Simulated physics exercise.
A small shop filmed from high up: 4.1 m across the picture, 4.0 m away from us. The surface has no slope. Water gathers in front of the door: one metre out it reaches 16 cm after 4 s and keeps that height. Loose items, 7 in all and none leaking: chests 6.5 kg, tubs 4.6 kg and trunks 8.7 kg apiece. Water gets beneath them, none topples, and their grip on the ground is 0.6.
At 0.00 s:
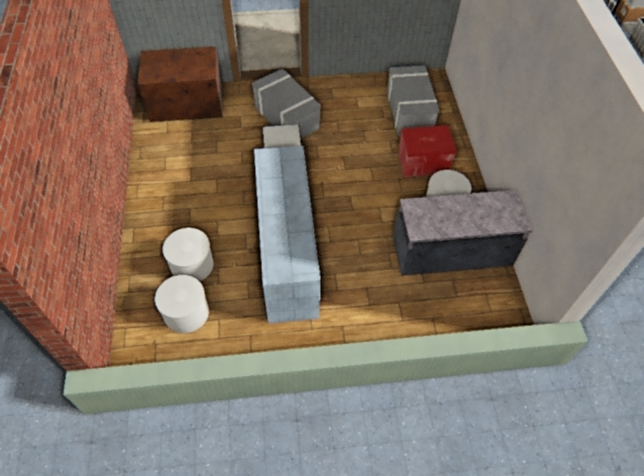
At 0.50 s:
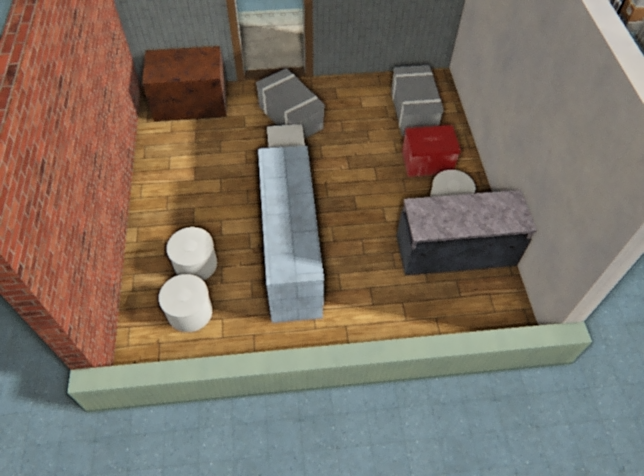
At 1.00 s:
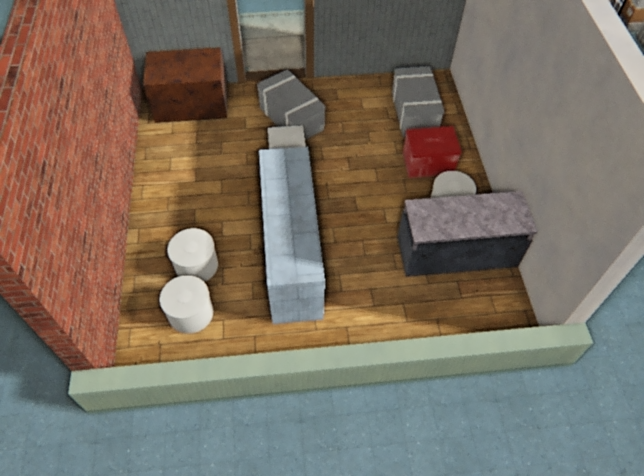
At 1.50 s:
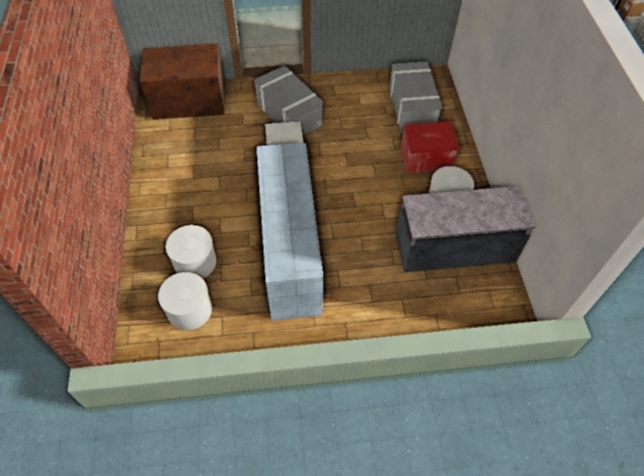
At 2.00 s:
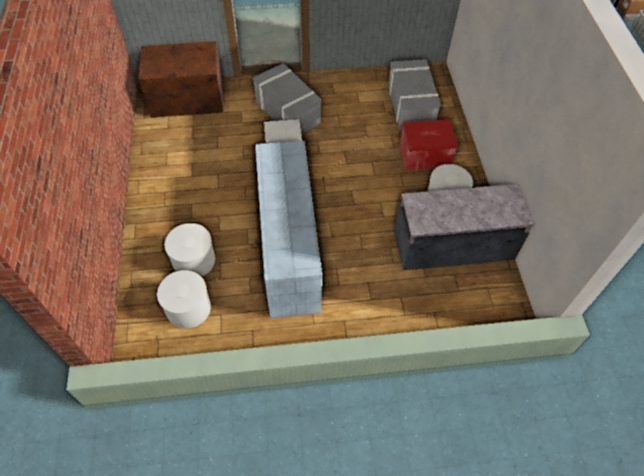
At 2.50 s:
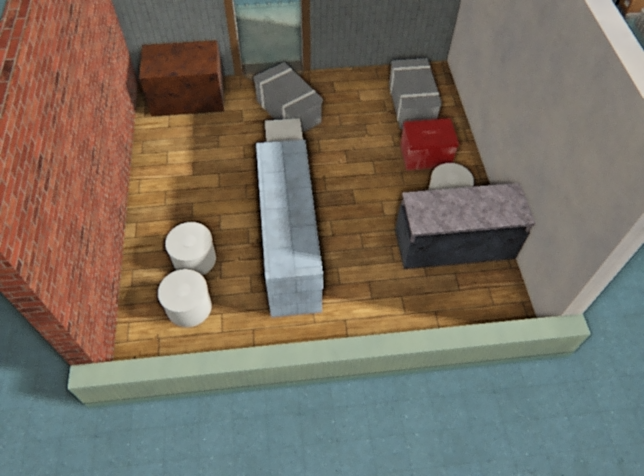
A small shop with a brick wall, a long pale counter, two white tubs and a red chest sat still, seen from high up, while only the view shifted slightly and nothing inside moved.
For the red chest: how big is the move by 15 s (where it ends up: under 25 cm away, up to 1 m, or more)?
The red chest ends far away.
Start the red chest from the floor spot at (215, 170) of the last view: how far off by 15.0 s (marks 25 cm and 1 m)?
It gets carried off.
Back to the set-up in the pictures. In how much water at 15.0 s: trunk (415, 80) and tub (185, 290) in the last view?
About 5 and 6 cm.
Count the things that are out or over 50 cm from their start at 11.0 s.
I count 3.
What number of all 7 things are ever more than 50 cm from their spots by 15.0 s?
I count 7.
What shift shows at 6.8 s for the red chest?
Roughly 5 cm by then.
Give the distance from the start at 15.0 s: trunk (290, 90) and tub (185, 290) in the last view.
In that order: 150 cm, 60 cm.
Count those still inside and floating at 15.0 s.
I count 7.
After 3.5 s the red chest is near (431, 133), 0.0 m from its start, aground; 0 afloat.
After 6.8 s the red chest is near (436, 135), 0.1 m from its start, aground; 0 afloat.
After 11.0 s the red chest is near (452, 126), 0.3 m from its start, afloat; 6 afloat.
After 15.0 s the red chest is near (417, 51), 1.4 m from its start, afloat; 7 afloat.
